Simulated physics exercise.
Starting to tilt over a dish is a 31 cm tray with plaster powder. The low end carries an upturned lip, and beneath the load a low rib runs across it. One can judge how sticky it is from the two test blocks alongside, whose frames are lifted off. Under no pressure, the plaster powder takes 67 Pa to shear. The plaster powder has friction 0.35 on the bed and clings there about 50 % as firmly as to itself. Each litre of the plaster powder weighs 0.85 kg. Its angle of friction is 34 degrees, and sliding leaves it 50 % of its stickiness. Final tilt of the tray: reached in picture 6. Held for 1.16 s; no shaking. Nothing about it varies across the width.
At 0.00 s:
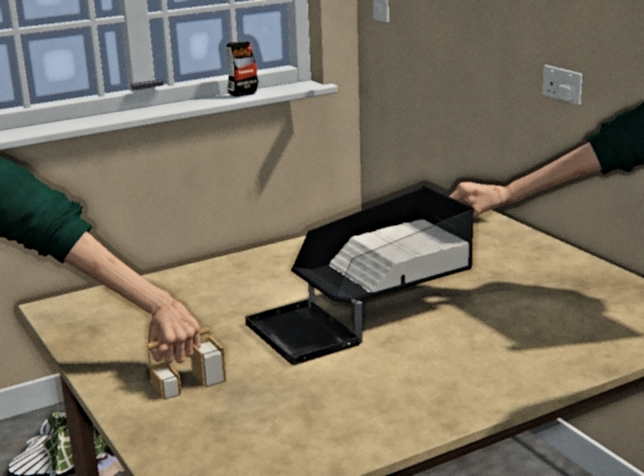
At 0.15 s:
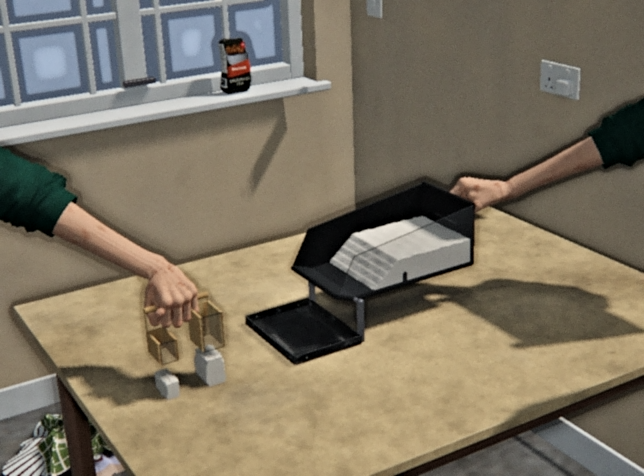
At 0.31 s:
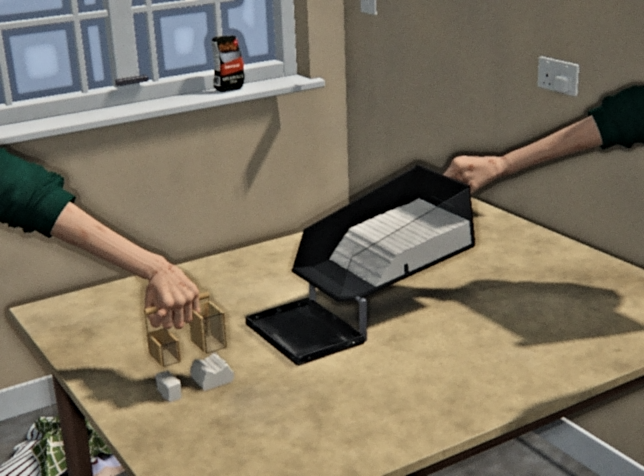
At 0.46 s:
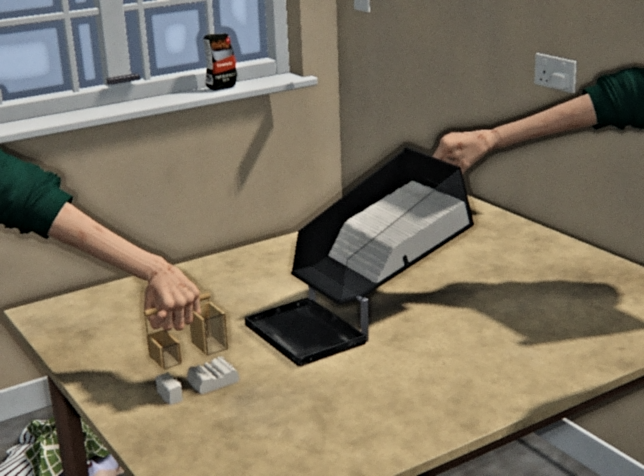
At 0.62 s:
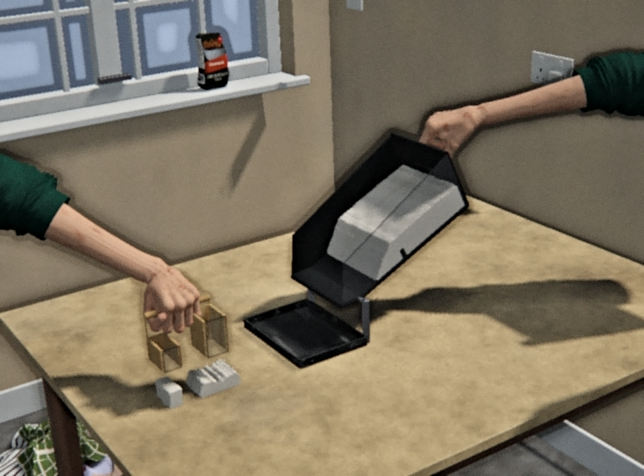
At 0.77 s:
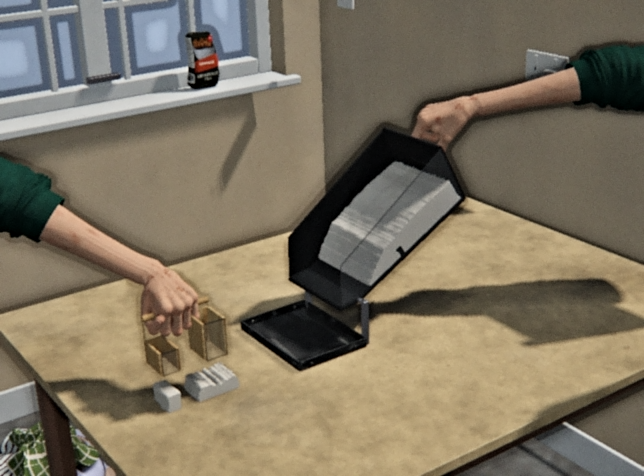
A hand lifts molds off two white blocks, one slumping, while another steadily tilts a black tray.
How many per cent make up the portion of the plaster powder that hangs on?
I would say about 95 per cent.
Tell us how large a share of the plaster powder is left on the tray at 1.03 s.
100 per cent, roughly.
After 0.89 s, the tilt is 29 degrees and 100 % is on the bed.
After 1.03 s, the tilt is 29 degrees and 100 % is on the bed.
After 1.17 s, the tilt is 29 degrees and 98 % is on the bed.
After 1.31 s, the tilt is 29 degrees and 95 % is on the bed.
After 1.89 s, at the end, the tilt is 29 degrees and 95 % is on the bed.
